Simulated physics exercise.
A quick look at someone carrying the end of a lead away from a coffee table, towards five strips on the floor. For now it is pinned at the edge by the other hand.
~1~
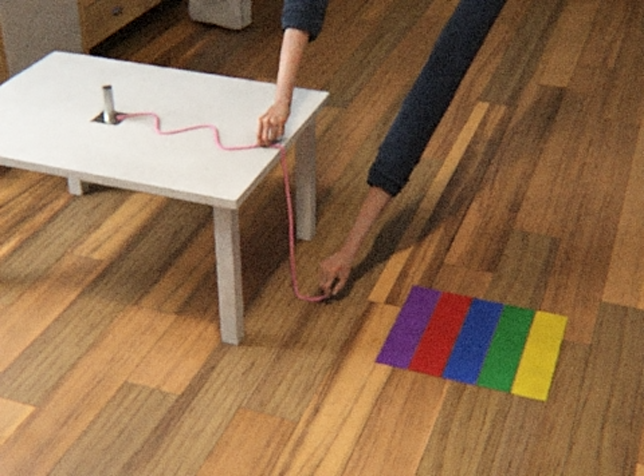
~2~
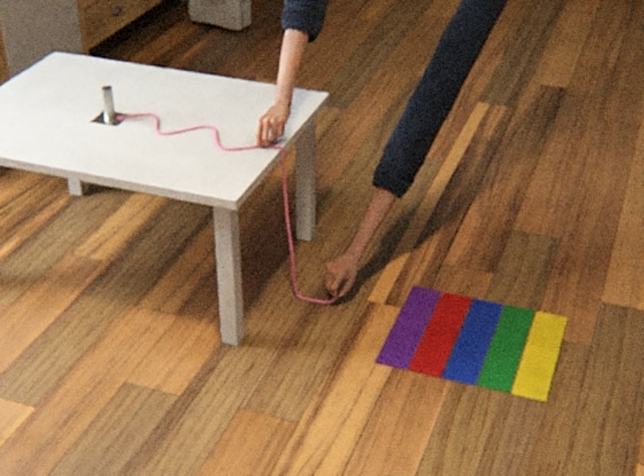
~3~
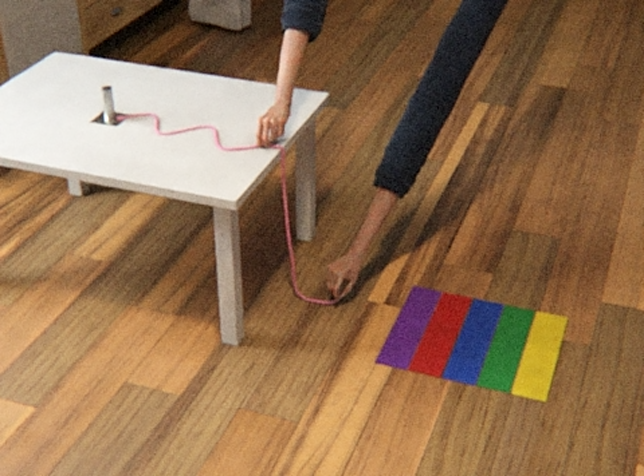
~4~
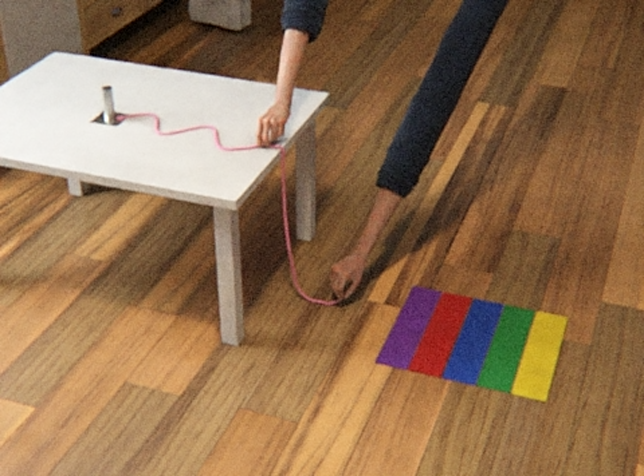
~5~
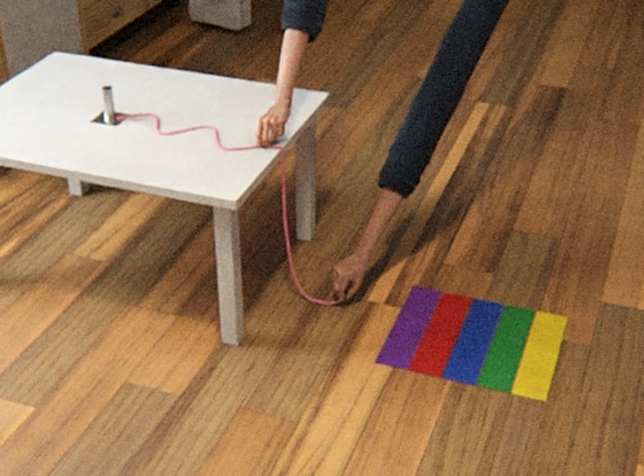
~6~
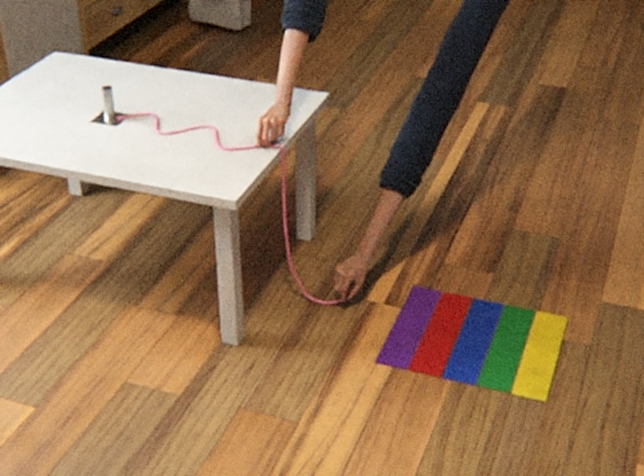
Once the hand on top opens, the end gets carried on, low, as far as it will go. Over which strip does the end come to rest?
Over the green strip.
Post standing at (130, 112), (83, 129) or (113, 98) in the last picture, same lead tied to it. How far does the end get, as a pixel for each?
Try by try: (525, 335), (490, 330) and (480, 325).
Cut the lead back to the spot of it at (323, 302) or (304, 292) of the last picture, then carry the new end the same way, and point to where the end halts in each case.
Around (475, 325) for the first cut and around (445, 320) for the second.
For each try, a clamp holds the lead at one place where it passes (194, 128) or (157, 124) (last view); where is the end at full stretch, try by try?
(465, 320); (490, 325).
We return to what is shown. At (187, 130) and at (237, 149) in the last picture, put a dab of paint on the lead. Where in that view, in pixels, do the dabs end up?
At (215, 137) for the first, at (298, 163) for the second.
A little later, end near (454, 320); over red.
Next, end near (489, 327); over blue.
When it is tight, end near (511, 332); over green. It gets as far as the green strip.
